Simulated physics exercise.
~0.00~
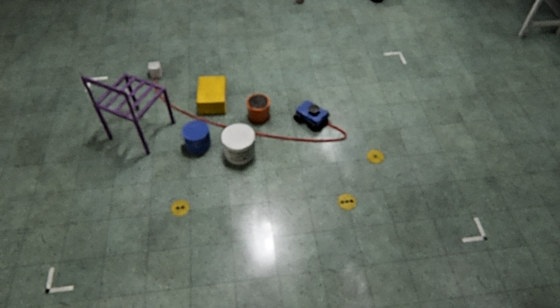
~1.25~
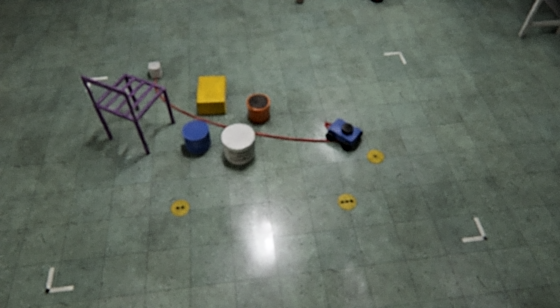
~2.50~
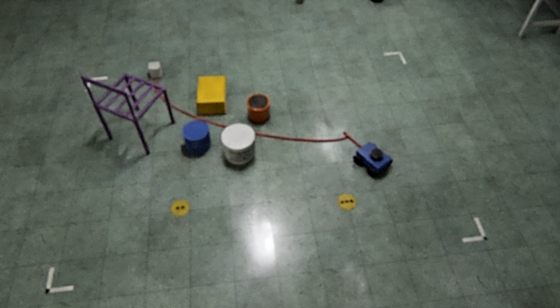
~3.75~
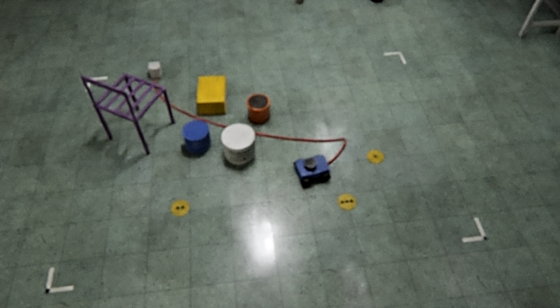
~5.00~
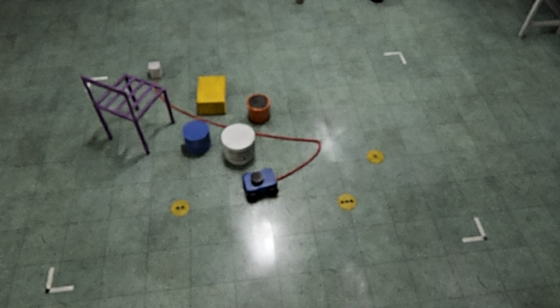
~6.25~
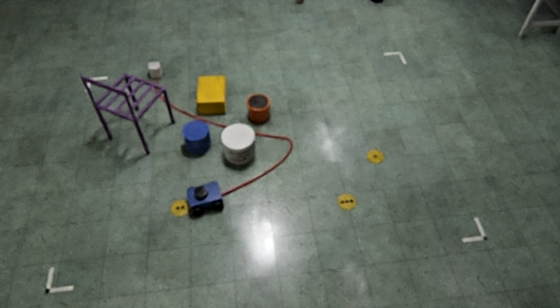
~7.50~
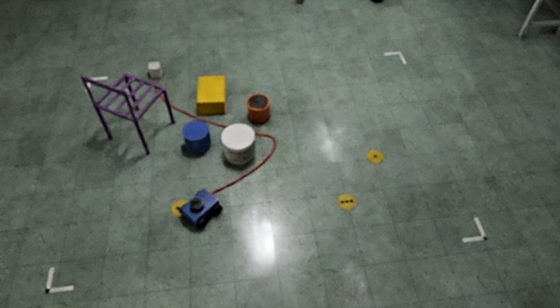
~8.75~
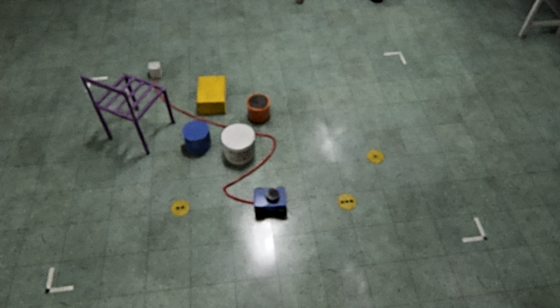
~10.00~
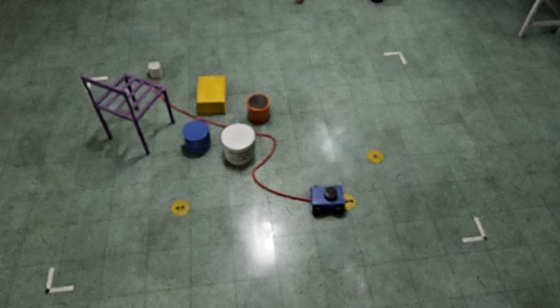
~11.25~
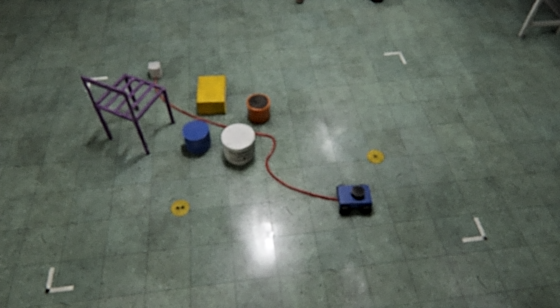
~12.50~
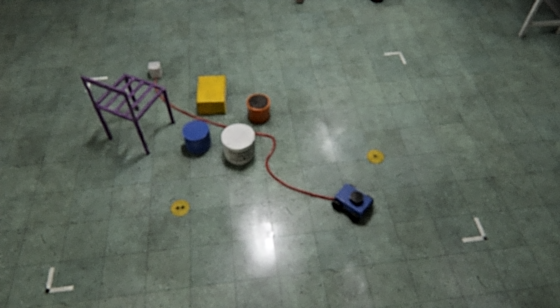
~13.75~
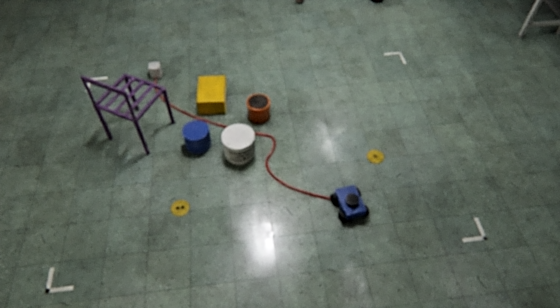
A green tiled floor marked with white tape corners and dotted yellow spots is seen from high above. At the upper left stand a purple chair, a yellow box, an orange pot, a blue bucket and a white bucket, with a red lead winding from among them to a small blue cart. The cart moves right and down to the right-hand yellow spot, then turns left and travels down to the spot at lower left, the lead trailing. It then heads back right to the remaining spot and turns there. It ends there, the lead curving behind it and the buckets unmoved.
